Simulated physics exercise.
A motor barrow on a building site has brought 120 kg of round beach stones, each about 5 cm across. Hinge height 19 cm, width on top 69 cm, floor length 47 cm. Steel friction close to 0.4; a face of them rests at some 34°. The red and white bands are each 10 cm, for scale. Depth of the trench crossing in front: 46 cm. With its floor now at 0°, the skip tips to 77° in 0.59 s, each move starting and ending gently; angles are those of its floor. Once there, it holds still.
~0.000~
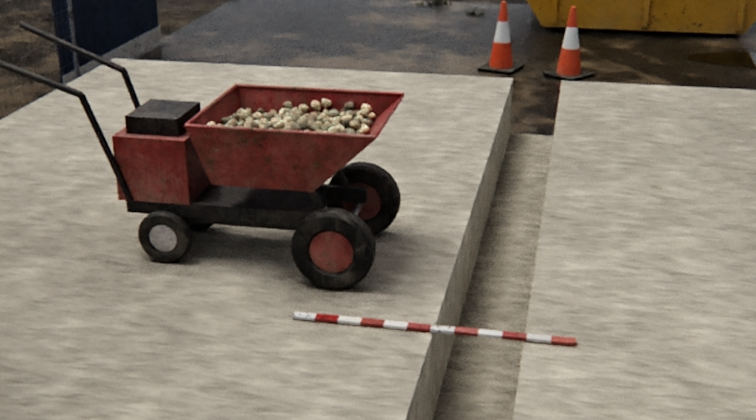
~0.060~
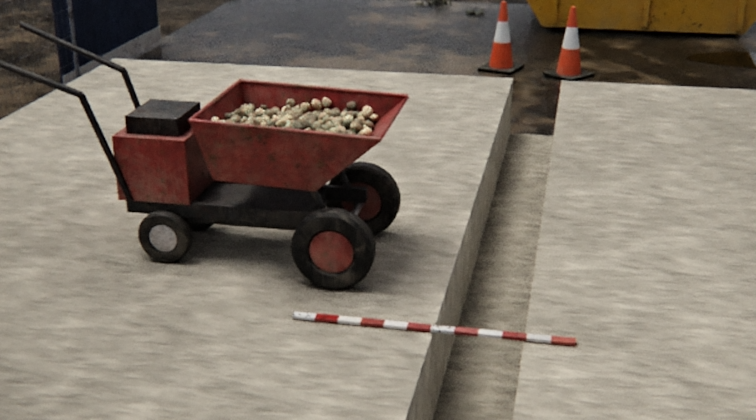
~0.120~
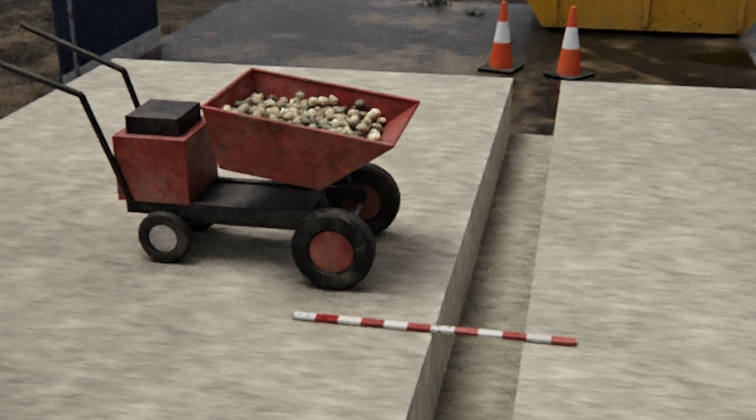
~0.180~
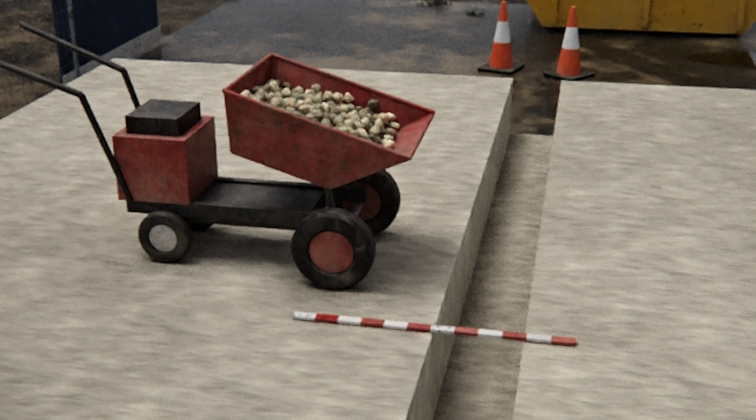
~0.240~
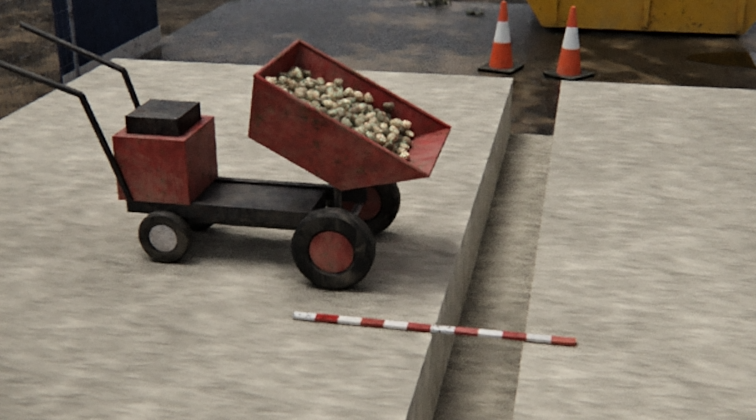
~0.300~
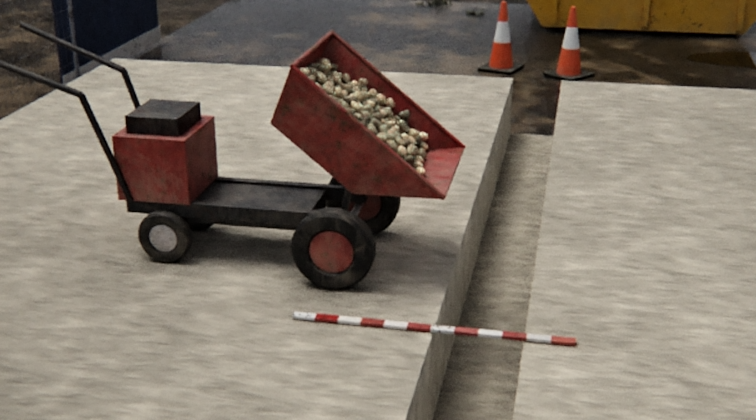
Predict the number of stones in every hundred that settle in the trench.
Close to 70 in a hundred.
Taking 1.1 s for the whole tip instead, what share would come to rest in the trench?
My guess is near 85 percent.
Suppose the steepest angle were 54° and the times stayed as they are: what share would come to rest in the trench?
Then roughly 70 percent.
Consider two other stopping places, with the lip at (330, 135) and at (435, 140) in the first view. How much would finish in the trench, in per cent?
The first start gives about 95 per cent, the second about 10.
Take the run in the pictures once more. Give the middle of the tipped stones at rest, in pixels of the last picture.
Their centre sits close to (511, 343).
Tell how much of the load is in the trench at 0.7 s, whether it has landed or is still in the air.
50 per cent, give or take.
After 0.4 s the floor is at 65°; 100 % in the skip; the foremost stones are at (454, 215).
After 0.7 s the floor is at 77°; 48 % in the skip, 48 % in the trench, 4 % past the trench; the foremost stones are at (546, 263).
After 1.0 s the floor is at 77°; 0 % in the skip, 70 % in the trench, 30 % past the trench; the foremost stones are past the picture's edge.
After 3.0 s the floor is at 77°; 0 % in the skip, 70 % in the trench, 30 % past the trench; the foremost stones are past the picture's edge.
